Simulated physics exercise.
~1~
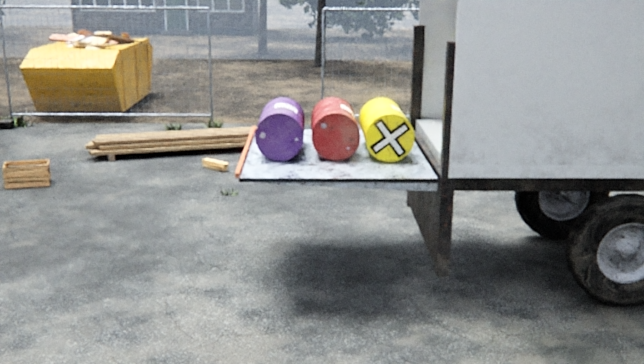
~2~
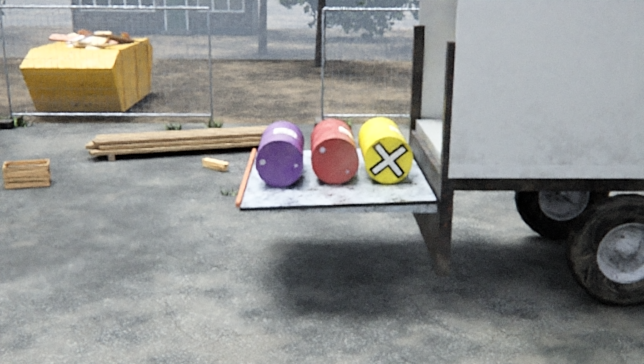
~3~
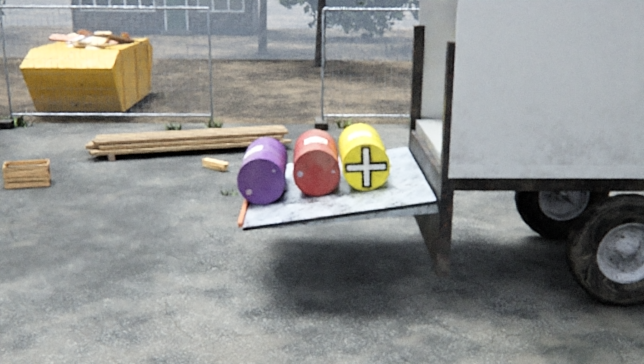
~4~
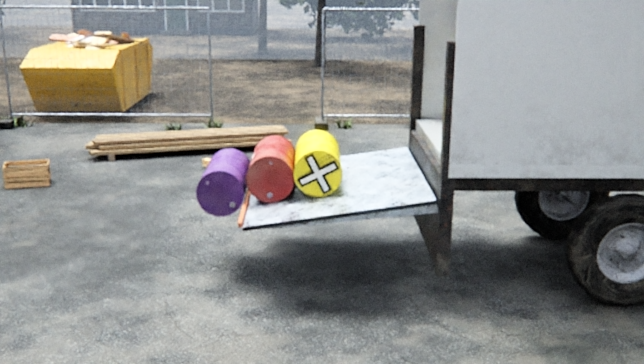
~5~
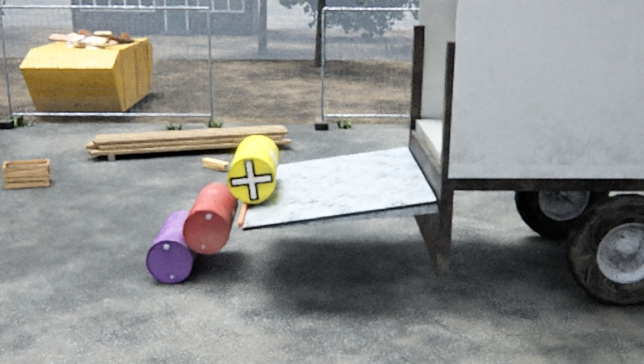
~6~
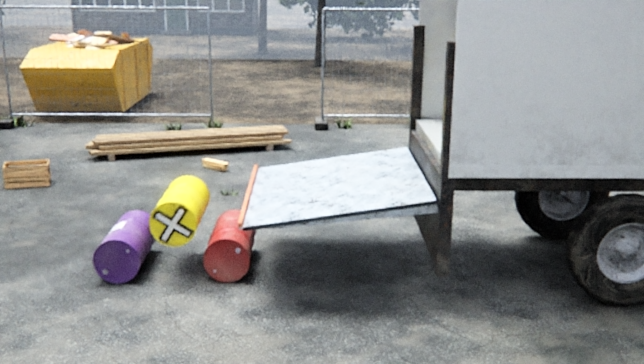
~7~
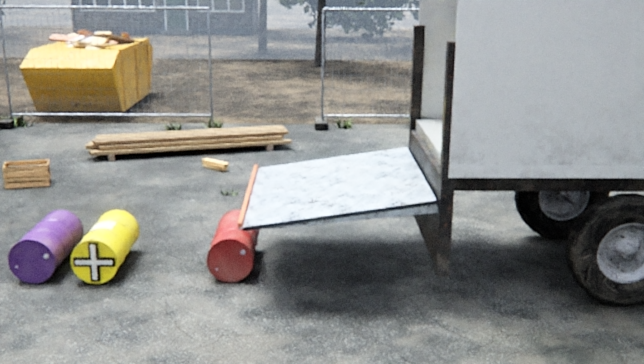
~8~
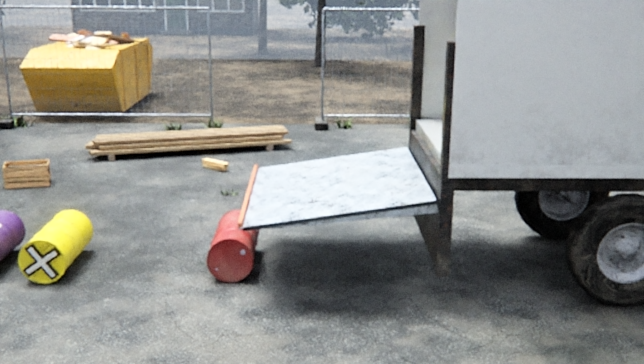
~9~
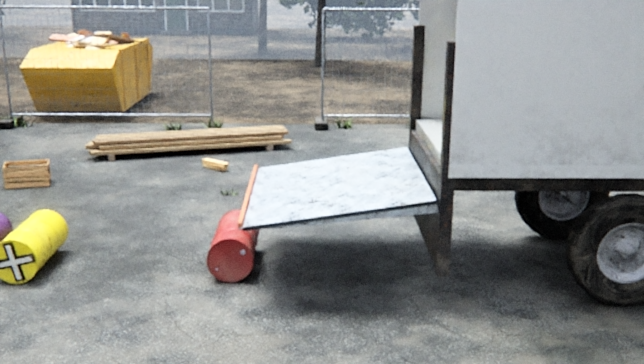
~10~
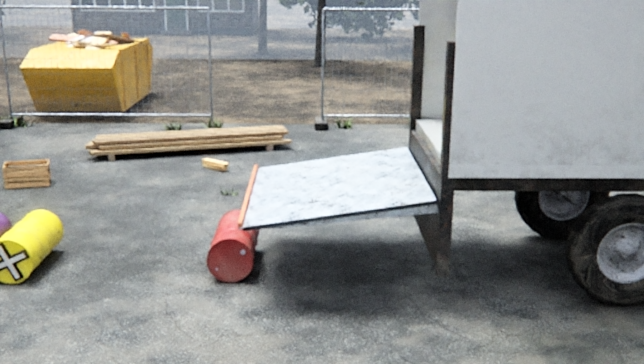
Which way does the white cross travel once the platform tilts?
The white cross travels to the left, turning with the yellow drum as it rolls off the platform and across the ground.
